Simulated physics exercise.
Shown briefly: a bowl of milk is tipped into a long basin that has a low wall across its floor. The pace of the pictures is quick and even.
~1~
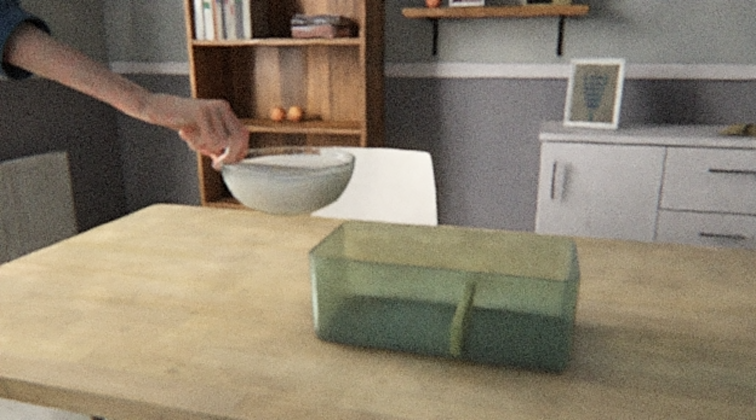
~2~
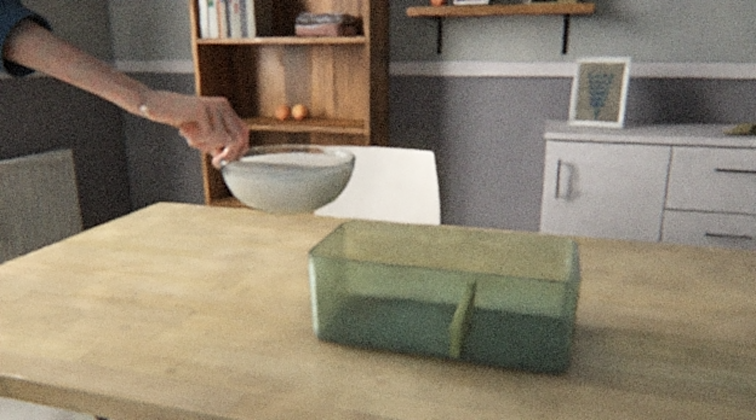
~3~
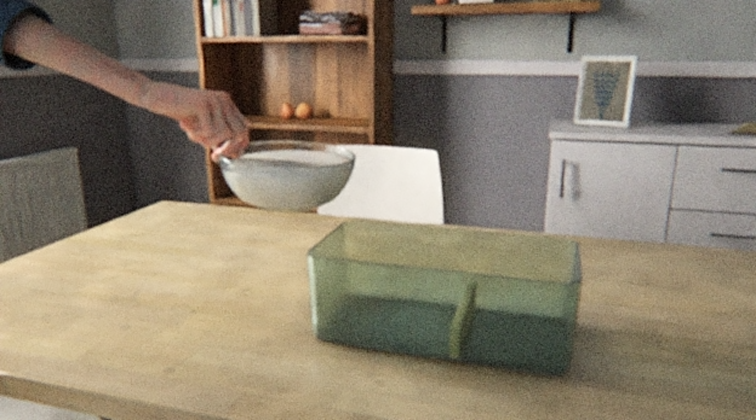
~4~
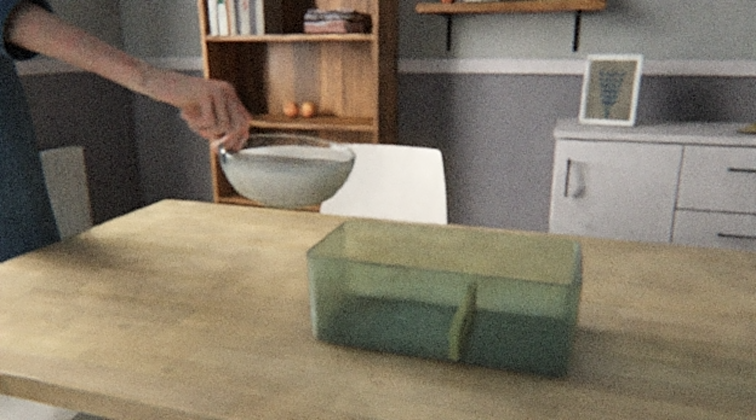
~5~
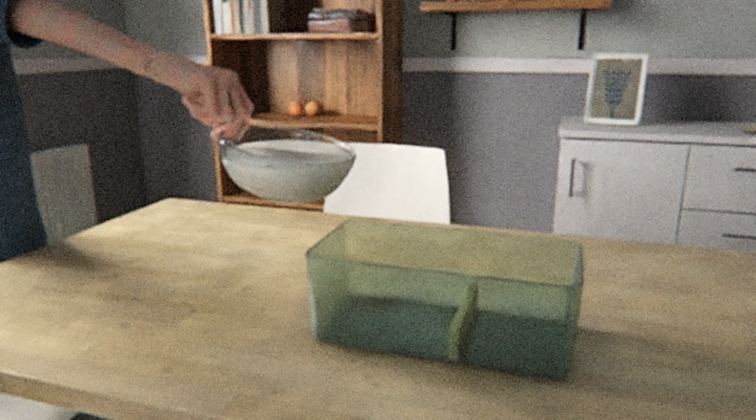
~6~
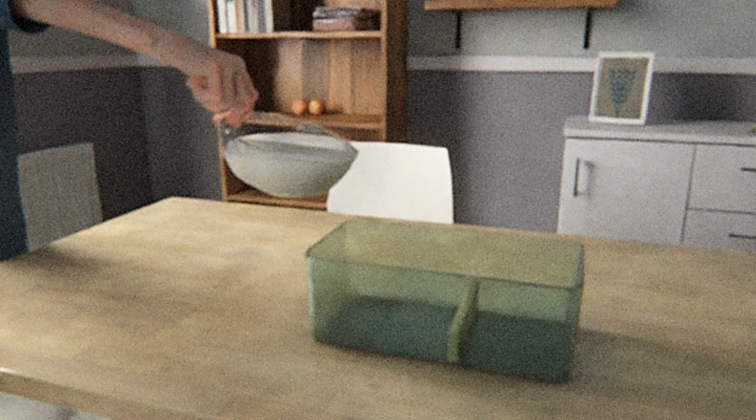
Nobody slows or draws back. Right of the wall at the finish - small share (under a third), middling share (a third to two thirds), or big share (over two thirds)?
Small.
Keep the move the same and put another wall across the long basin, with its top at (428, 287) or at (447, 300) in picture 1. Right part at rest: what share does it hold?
In turn some 65 and 35 in a hundred.
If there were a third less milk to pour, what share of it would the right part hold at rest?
Roughly 10 in a hundred.
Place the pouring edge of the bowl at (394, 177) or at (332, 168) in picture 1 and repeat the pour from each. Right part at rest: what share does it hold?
It works out to around 65 % and then around 15 %.
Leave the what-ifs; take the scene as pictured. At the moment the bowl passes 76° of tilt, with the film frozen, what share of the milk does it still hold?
20 per cent or so.
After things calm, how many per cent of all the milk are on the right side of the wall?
Roughly 15 %.
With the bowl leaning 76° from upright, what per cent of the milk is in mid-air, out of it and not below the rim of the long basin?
Near 40 %.
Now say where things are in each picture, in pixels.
In the first frame, tilt 0°; pouring edge (352, 163); surface from (235, 163) to (351, 169); the long basin's rim runs from (327, 238) to (577, 260); the wall's top is at (464, 302).
In the second frame, tilt 1°; pouring edge (351, 163); surface from (235, 161) to (350, 168).
In the third frame, tilt 3°; pouring edge (351, 162); surface from (235, 158) to (350, 165).
In the fourth frame, tilt 6°; pouring edge (351, 162); surface from (235, 153) to (351, 162).
In the fifth frame, tilt 11°; pouring edge (351, 162); surface from (235, 146) to (351, 158).
In the sixth frame, tilt 17°; pouring edge (351, 161); surface from (237, 138) to (350, 157); 3 per cent is over the edge.
A moment on, the bowl is tipped on its side and 22 per cent is still to pour, 35 is left of the wall and 1 right of it.
Next, the bowl is tipped right over and 0 per cent is still to pour, 90 is left of the wall and 6 right of it.
Then the bowl is tipped right over and 0 per cent is still to pour, 86 is left of the wall and 12 right of it.
Later the bowl is tipped right over and 0 per cent is still to pour, 85 is left of the wall and 13 right of it.
Finally, 84 per cent lies left of the wall, 14 right of it and 2 outside.
